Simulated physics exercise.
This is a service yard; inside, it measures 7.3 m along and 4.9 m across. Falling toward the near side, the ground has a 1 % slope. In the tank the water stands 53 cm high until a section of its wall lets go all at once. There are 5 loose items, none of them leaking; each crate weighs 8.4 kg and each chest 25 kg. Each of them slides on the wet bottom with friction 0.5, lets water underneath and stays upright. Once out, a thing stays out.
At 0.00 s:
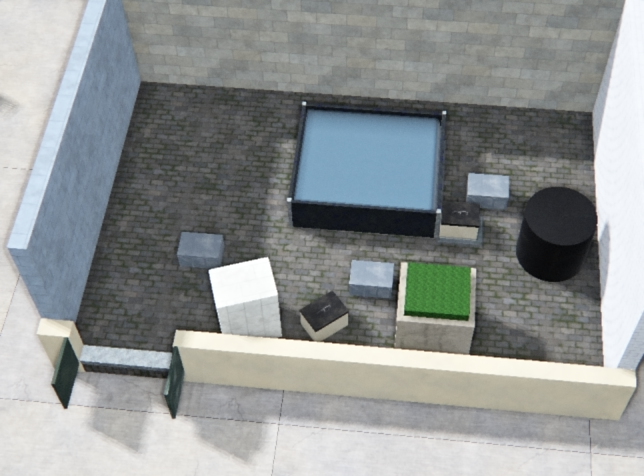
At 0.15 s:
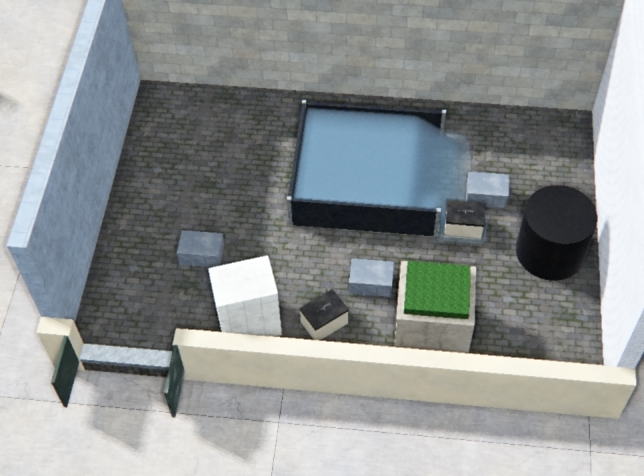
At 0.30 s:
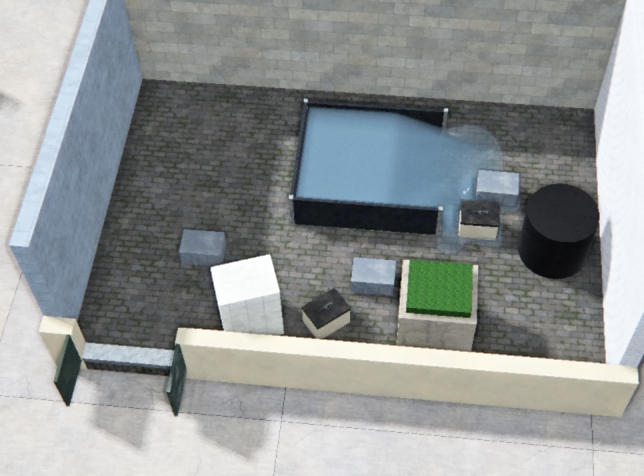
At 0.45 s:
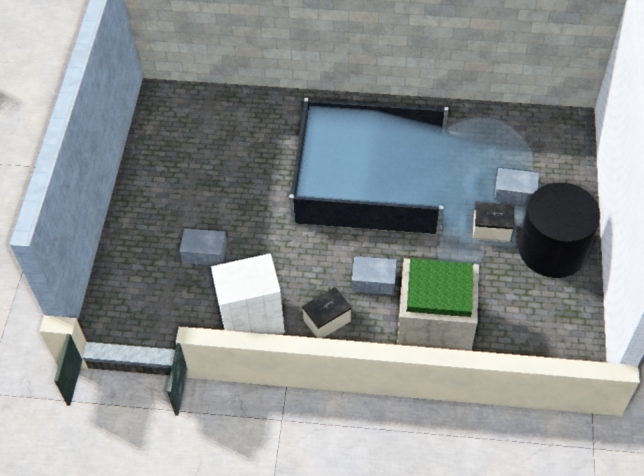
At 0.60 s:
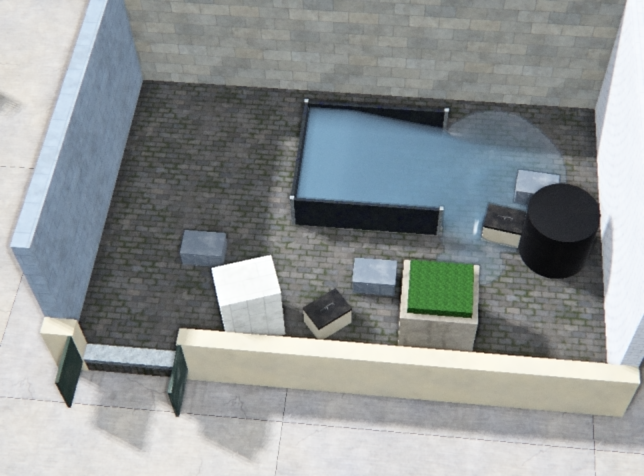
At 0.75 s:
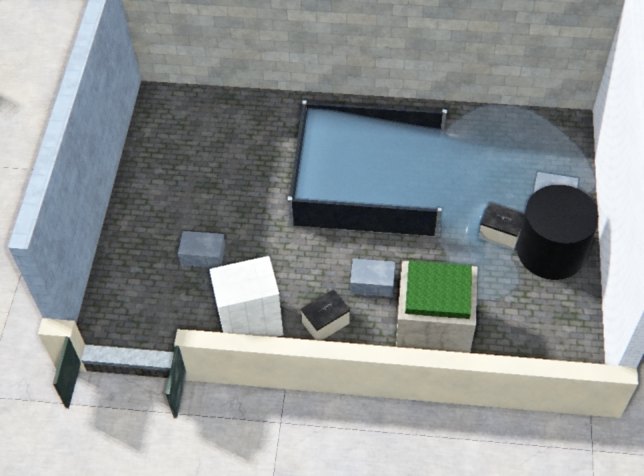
Water spreading from the open right side of a raised pool across a walled yard, pushing two boxes toward a black cylinder.
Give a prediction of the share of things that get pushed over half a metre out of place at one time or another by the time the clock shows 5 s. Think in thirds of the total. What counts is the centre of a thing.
I predict one in three or more, yet fewer than two in three.
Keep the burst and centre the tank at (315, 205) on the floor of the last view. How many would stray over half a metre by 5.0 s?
That would give 2.
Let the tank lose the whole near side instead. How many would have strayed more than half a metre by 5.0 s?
In that case the number is 3.
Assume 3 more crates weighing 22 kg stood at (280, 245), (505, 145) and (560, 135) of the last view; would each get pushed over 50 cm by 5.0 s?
Result, one by one: Not exceeded, exceeded and exceeded.
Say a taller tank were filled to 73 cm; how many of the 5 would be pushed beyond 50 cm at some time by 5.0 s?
Result: 3.
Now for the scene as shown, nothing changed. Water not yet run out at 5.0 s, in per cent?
Roughly 100 percent.
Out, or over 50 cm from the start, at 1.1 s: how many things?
The number comes to 2.
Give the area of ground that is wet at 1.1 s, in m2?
Wet area: Approx. 11.0 m2.
After 1.1 s 2 of 5 are over 50 cm from their spots; 1 afloat.
After 2.2 s 2 of 5 are over 50 cm from their spots; 1 afloat.
After 3.5 s 2 of 5 are over 50 cm from their spots; 1 afloat.
After 5.0 s 2 of 5 are over 50 cm from their spots, and 2 have been at some point; 2 afloat.
